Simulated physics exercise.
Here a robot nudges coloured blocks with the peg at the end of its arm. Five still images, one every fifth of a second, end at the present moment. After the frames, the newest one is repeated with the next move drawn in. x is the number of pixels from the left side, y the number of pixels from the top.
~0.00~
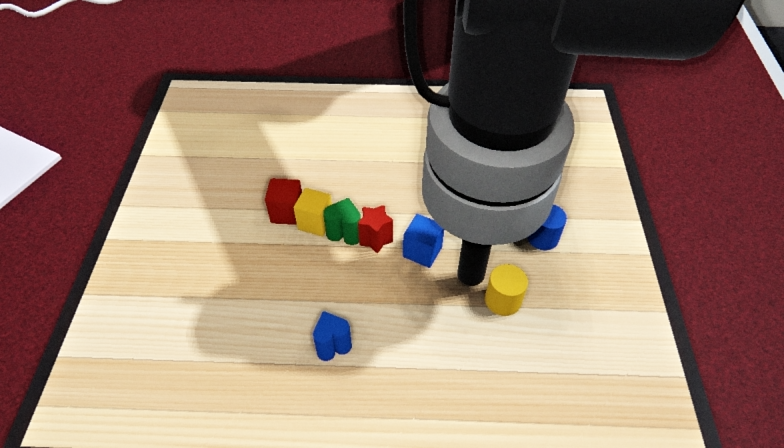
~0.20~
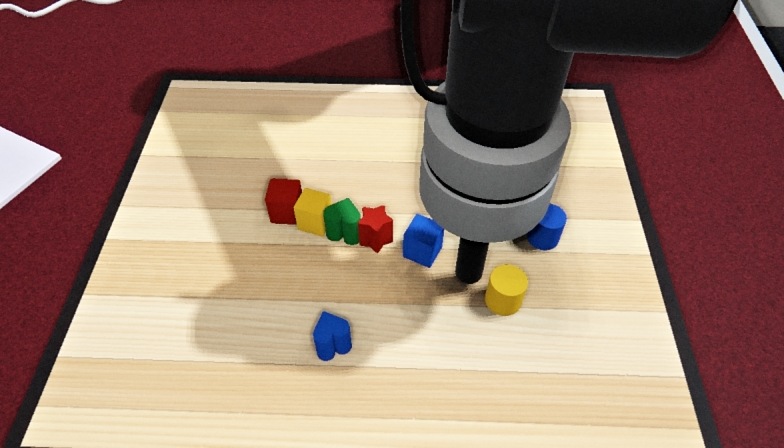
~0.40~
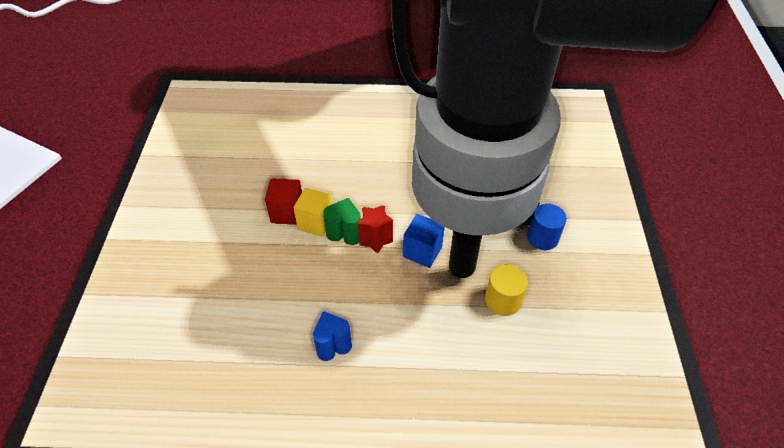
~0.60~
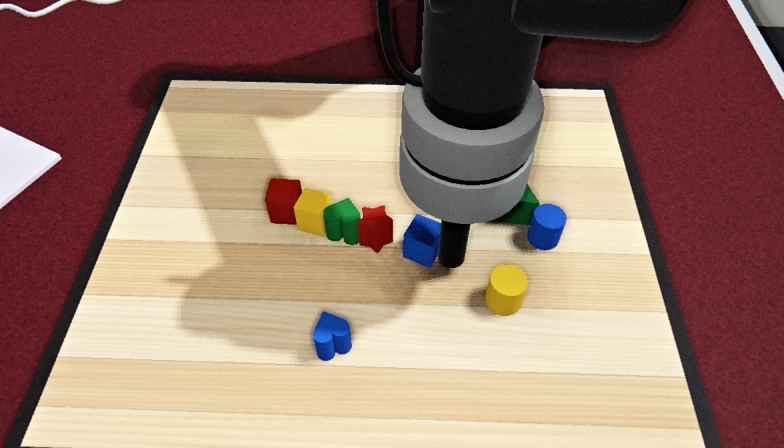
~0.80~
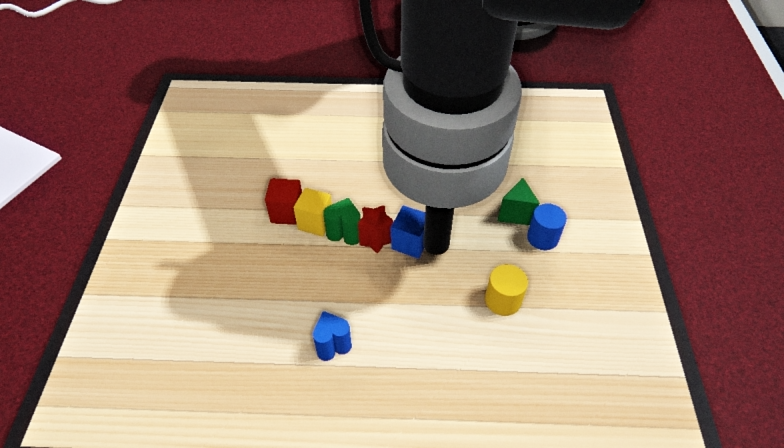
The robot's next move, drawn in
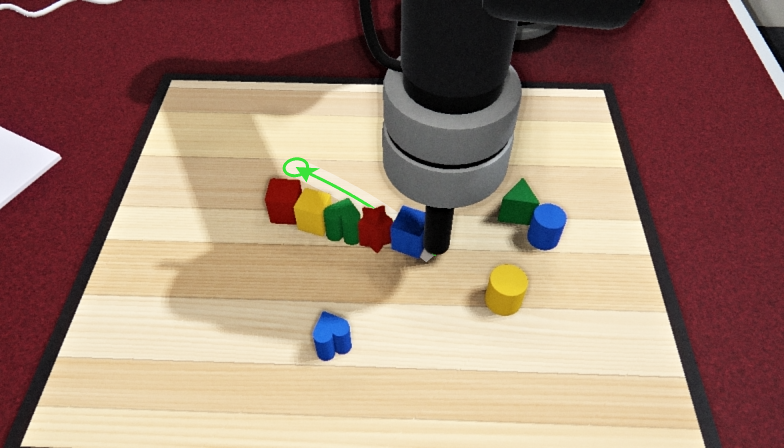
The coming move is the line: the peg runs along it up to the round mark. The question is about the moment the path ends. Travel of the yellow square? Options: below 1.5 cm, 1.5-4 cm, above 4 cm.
The best fit is under 1.5 cm.
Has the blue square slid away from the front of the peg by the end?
Yes - that is the case.
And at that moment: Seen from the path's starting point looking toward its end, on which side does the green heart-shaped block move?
Facing from start to end, it shifts left.
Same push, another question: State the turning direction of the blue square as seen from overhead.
It makes a clockwise turn.
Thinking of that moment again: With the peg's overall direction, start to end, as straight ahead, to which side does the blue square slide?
Seen from start to end, it moves right.
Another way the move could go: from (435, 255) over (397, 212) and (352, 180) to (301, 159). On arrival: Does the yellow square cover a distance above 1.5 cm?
Going by the path, no.
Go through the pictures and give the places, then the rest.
In the first picture, tip of the peg at (471, 275), middles of tops, yellow square at (312, 200), green heart-shaped block at (343, 211), red star at (375, 217), blue square at (424, 229).
In the second picture, peg at (469, 273), nothing pushed.
In the third picture, peg at (462, 267), nothing pushed.
In the fourth picture, peg at (451, 258), nothing pushed.
In the fifth picture, peg at (436, 245), yellow square at (312, 200), green heart-shaped block at (343, 211), red star at (375, 217), blue square at (411, 220).
The line goes from (435, 255) via (366, 204), ending at (296, 167).
On the path given first. One third of the way, peg at (388, 208); yellow square at (305, 203), turned 20° clockwise; green heart-shaped block at (331, 216); red star at (359, 203), turned 90° anticlockwise; blue square at (374, 178), turned 35° clockwise.
Two thirds of the way, peg at (341, 180); yellow square at (304, 203), turned 20° clockwise; green heart-shaped block at (328, 219); red star at (349, 201); blue square at (346, 148), turned 80° clockwise.
At the end, peg at (294, 157); yellow square at (304, 203), turned 20° clockwise; green heart-shaped block at (328, 219); red star at (349, 201), turned 120° anticlockwise; blue square at (345, 145), turned 95° clockwise.
